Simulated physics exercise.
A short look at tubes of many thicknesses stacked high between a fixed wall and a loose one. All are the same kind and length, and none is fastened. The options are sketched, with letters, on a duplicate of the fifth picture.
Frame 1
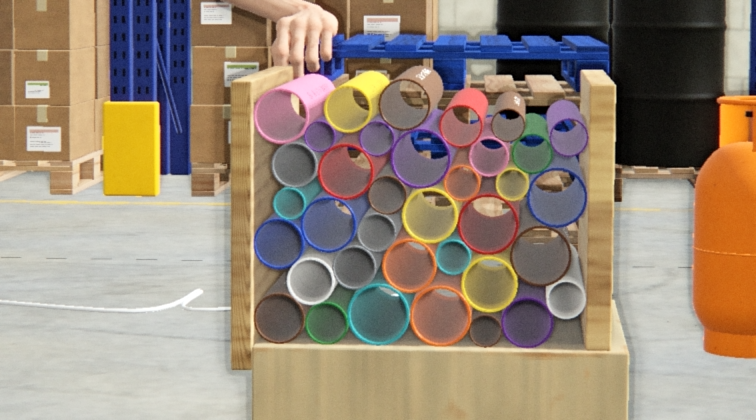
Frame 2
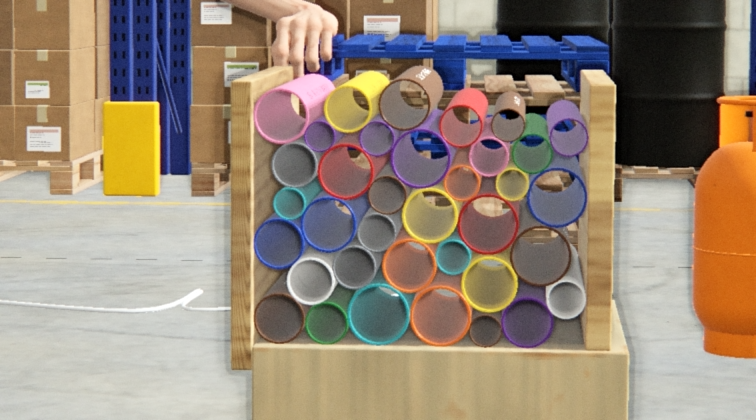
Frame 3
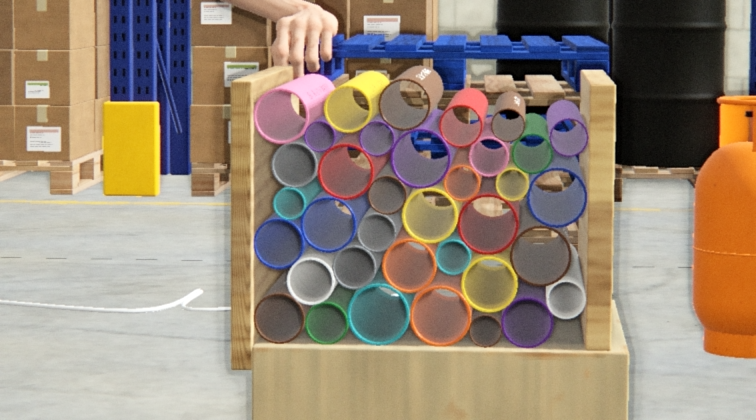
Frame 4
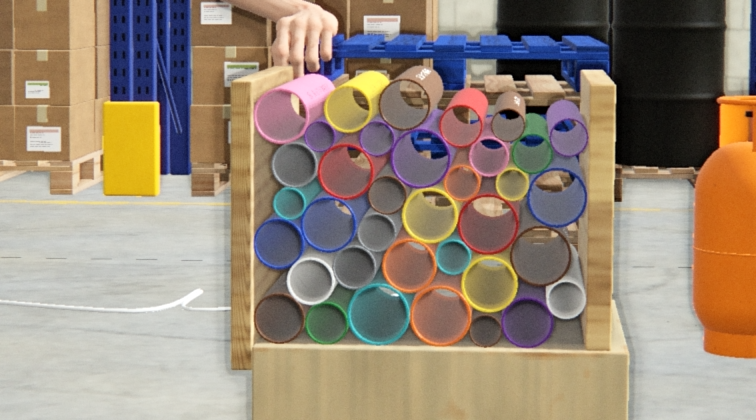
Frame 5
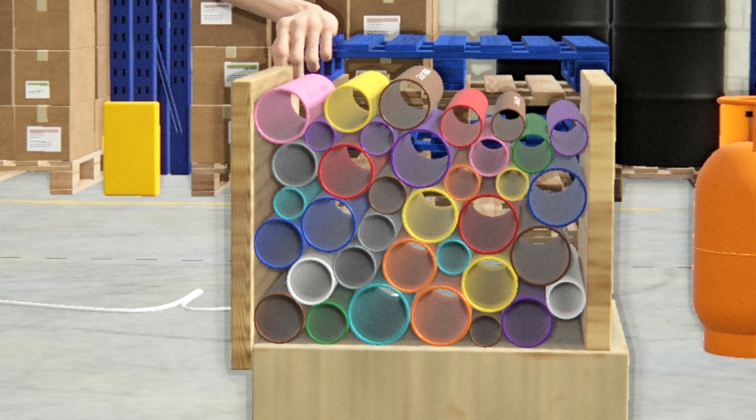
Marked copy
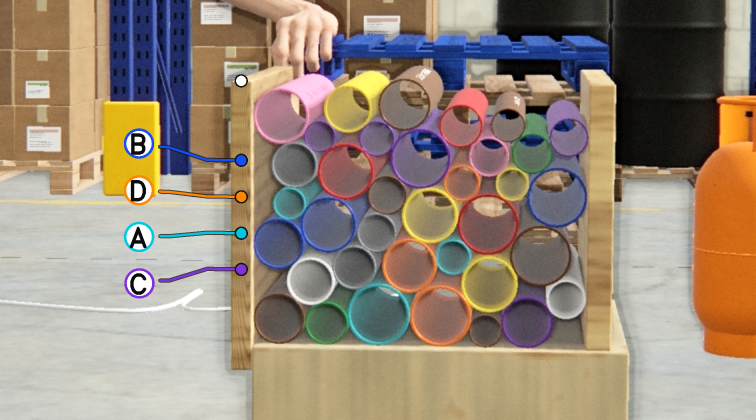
At first, a wooden crate with raised side boards holds a stack of colourful open tubes in a warehouse, while a hand rests at the top of the left board. Through to the end, the hand stays in place and the tubes show no visible movement.
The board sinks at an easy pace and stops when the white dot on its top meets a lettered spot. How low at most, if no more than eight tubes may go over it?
The last mark within the limit is C.
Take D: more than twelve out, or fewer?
It loses fewer than twelve.
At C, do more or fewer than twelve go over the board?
At C, fewer than twelve.
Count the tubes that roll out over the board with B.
At B the number is none.
On the marked copy, A at (241, 233); B at (241, 160); C at (241, 269); D at (241, 196); the white dot at (241, 81).
With C. Early on, top of the board (253, 183).
Further on, top of the board (253, 268).
At the end, top of the board (253, 268), eight out over the board.
As for the rest, A one out over the board; B none out over the board; D one out over the board.
